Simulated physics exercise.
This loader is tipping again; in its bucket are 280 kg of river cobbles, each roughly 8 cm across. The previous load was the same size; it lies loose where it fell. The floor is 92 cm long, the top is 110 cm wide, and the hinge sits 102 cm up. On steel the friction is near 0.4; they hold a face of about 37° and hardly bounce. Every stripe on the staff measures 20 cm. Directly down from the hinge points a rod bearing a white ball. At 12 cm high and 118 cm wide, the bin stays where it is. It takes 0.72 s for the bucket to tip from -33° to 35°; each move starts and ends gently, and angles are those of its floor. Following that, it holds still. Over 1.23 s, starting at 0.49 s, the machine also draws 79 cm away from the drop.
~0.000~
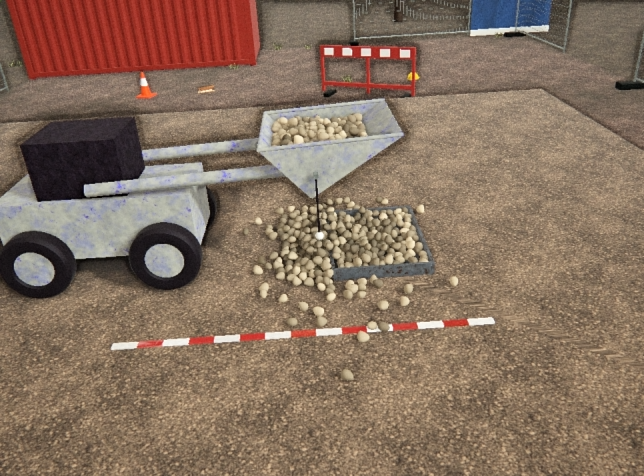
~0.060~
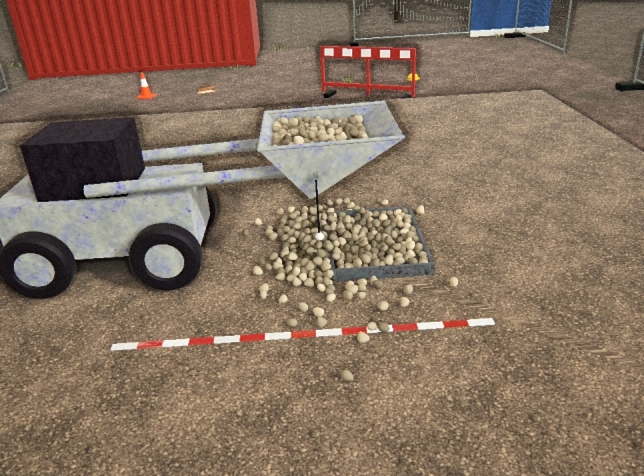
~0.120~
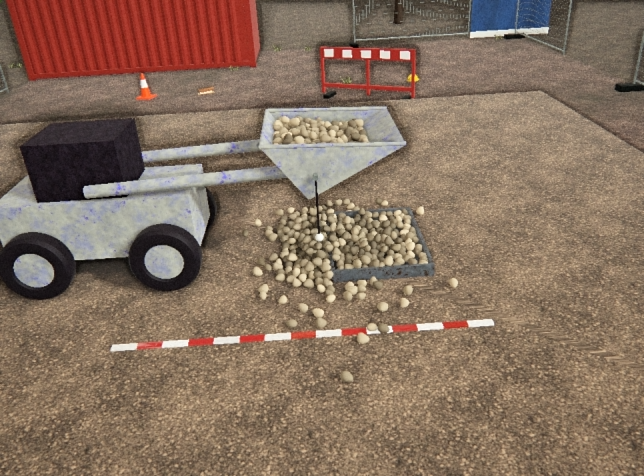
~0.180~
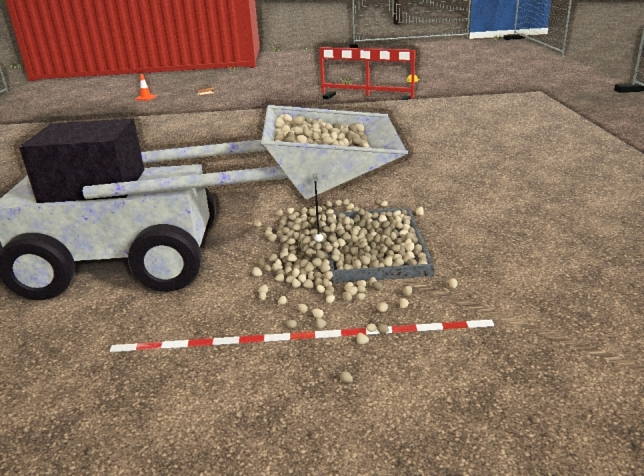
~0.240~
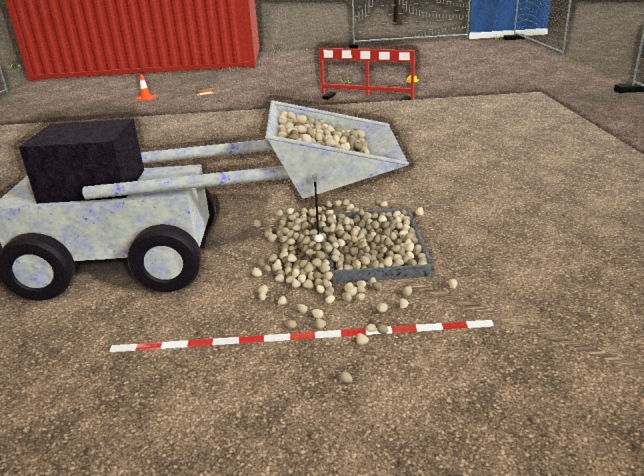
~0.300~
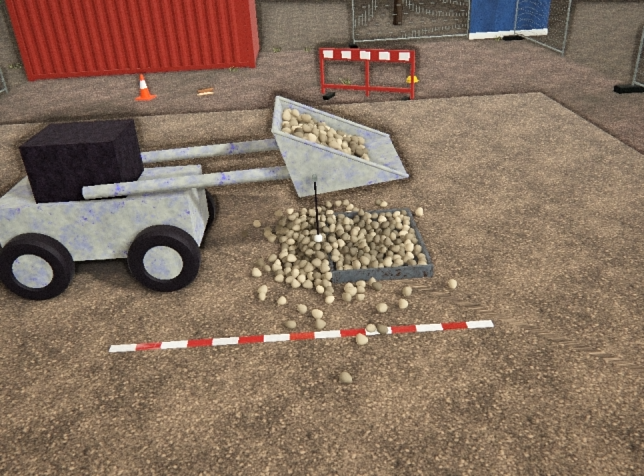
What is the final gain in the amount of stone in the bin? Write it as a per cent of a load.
About 67 per cent.
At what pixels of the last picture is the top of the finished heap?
Expect the peak around (365, 222).
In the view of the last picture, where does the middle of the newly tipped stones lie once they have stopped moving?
Centre at roughly (375, 233).
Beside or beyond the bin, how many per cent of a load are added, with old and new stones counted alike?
About 25 per cent.
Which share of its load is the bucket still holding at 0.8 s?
80 %.
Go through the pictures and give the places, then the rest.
The first picture shows lip at (403, 134), floor tilted -33°, highest stones at (310, 125). The earlier load is highest near (319, 234), 18 cm above ground level, 47 % short of the bin, 46 % in the bin, 7 % beside or beyond the bin.
The second picture shows lip at (404, 137), floor tilted -32°, highest stones at (301, 126); the stones move at 0.1 m/s on average.
In the third picture, the bucket is at -28°, its lip at (406, 144); the top of the load is at (290, 125); the stones move at 0.3 m/s on average.
The fourth picture shows lip at (407, 153), floor tilted -22°, highest stones at (290, 123); the stones move at 0.4 m/s on average.
In the fifth picture, the bucket is at -15°, its lip at (408, 164); the top of the load is at (288, 120); the stones move at 0.4 m/s on average.
The sixth picture shows lip at (408, 176), floor tilted -7°, highest stones at (292, 117); the stones move at 0.5 m/s on average.
After 0.5 s the floor is at 24°; in per cent of one load, 100 in the bucket, 47 short of the bin, 46 in the bin, 7 beside or beyond the bin; the foremost stones are at (419, 240).
After 0.8 s the floor is at 35°; in per cent of one load, 82 in the bucket, 47 short of the bin, 64 in the bin, 7 beside or beyond the bin; the foremost stones are at (419, 240).
After 2.2 s the floor is at 35°; in per cent of one load, 0 in the bucket, 56 short of the bin, 114 in the bin, 30 beside or beyond the bin; the foremost stones are at (519, 233).
After 4.7 s the floor is at 35°; in per cent of one load, 0 in the bucket, 56 short of the bin, 114 in the bin, 30 beside or beyond the bin; the foremost stones are at (520, 233). Net gain in the bin, 67.
